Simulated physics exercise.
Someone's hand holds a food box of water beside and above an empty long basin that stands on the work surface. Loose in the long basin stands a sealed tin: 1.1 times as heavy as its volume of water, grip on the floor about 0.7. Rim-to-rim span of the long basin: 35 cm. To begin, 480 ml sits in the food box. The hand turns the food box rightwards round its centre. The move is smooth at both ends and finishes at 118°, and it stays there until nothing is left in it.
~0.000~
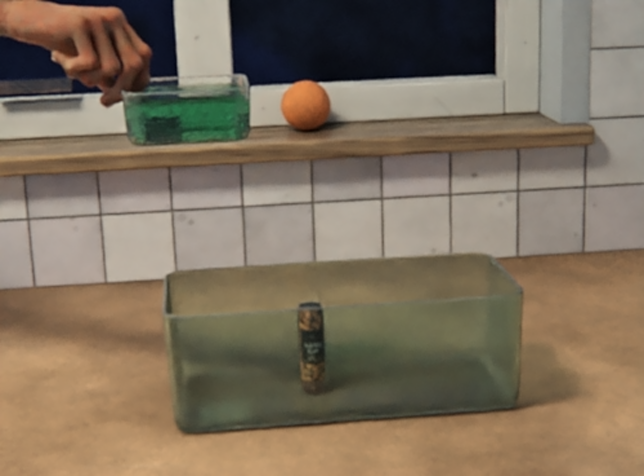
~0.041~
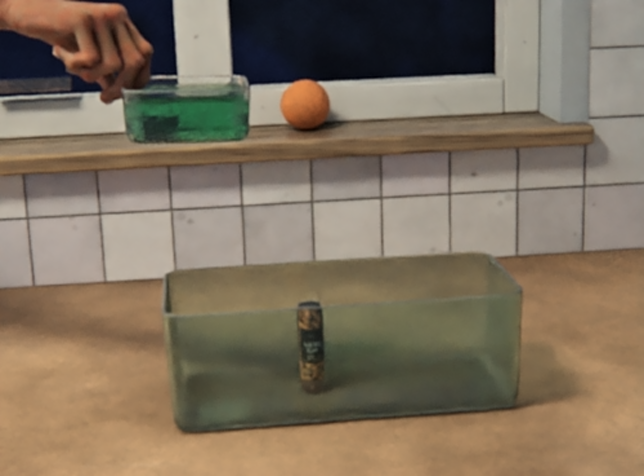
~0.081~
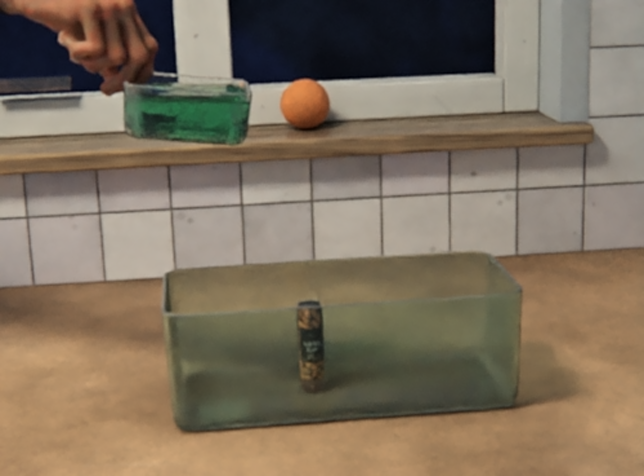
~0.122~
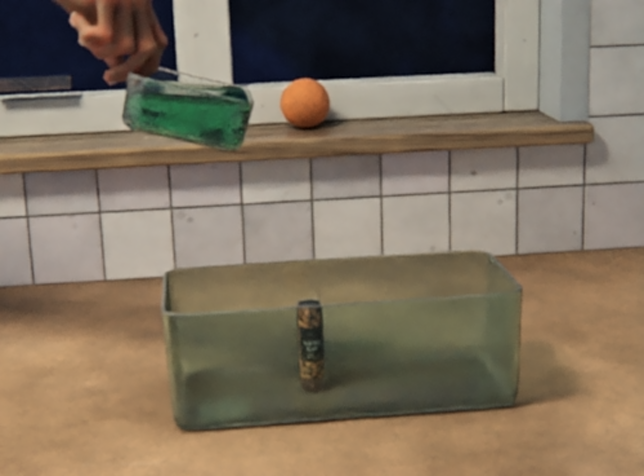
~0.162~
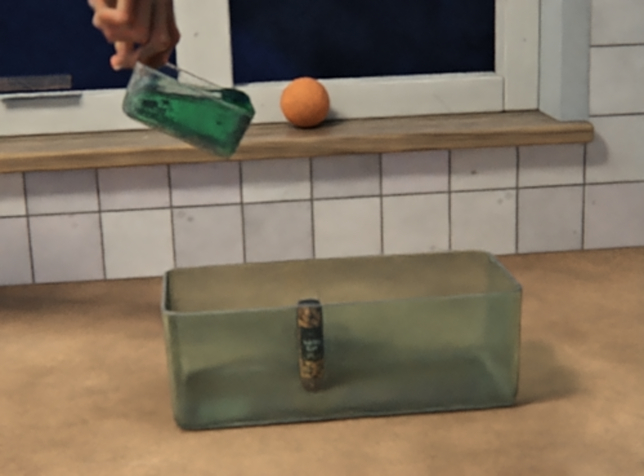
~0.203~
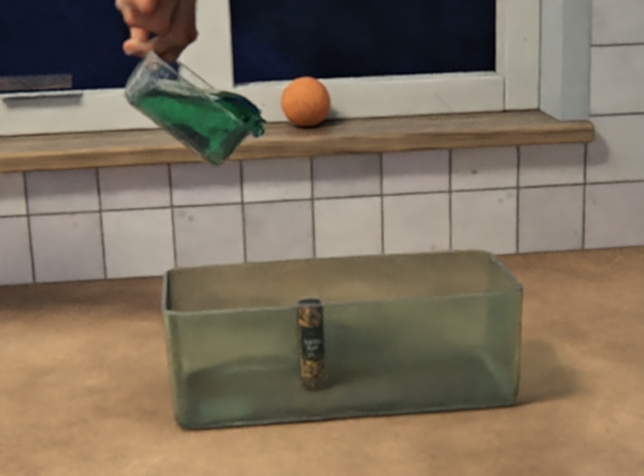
A hand at the upper left tilts a clear box of green liquid clockwise, slightly at first and then steeply, its right side dipping until some liquid reaches over the lower right edge. An orange sits beside it on a wooden windowsill before dark panes and white tiles. Below, seen from the front and slightly above, a long greenish glass basin holding a dark patterned tin stands on a brown work surface.
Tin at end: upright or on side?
Upright.
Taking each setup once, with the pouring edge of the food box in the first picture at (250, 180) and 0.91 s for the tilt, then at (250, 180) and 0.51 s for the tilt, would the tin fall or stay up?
First it stays up; then it goes over.
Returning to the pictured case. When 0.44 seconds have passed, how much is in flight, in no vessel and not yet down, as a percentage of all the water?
Near 52 per cent at that moment.
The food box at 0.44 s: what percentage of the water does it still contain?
Close to 5 percent of the liquid remains at that time.
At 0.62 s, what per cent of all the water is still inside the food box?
Near 0 in a hundred.
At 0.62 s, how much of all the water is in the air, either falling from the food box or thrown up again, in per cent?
About 4 % of the total.
Then, 0.44 s in, the tilt is 113° and 5 per cent is still to pour; the tin stands where it began.
Then, 0.62 s in, the tilt is 118° and 0 per cent is still to pour; the tin stands where it began.
Then, 0.81 s in, the tilt is 118° and 0 per cent is still to pour; the tin stands where it began.
Then, 1.01 s in, the tilt is 118° and 0 per cent is still to pour; the tin stands where it began.
Finally, the tin stands where it began.
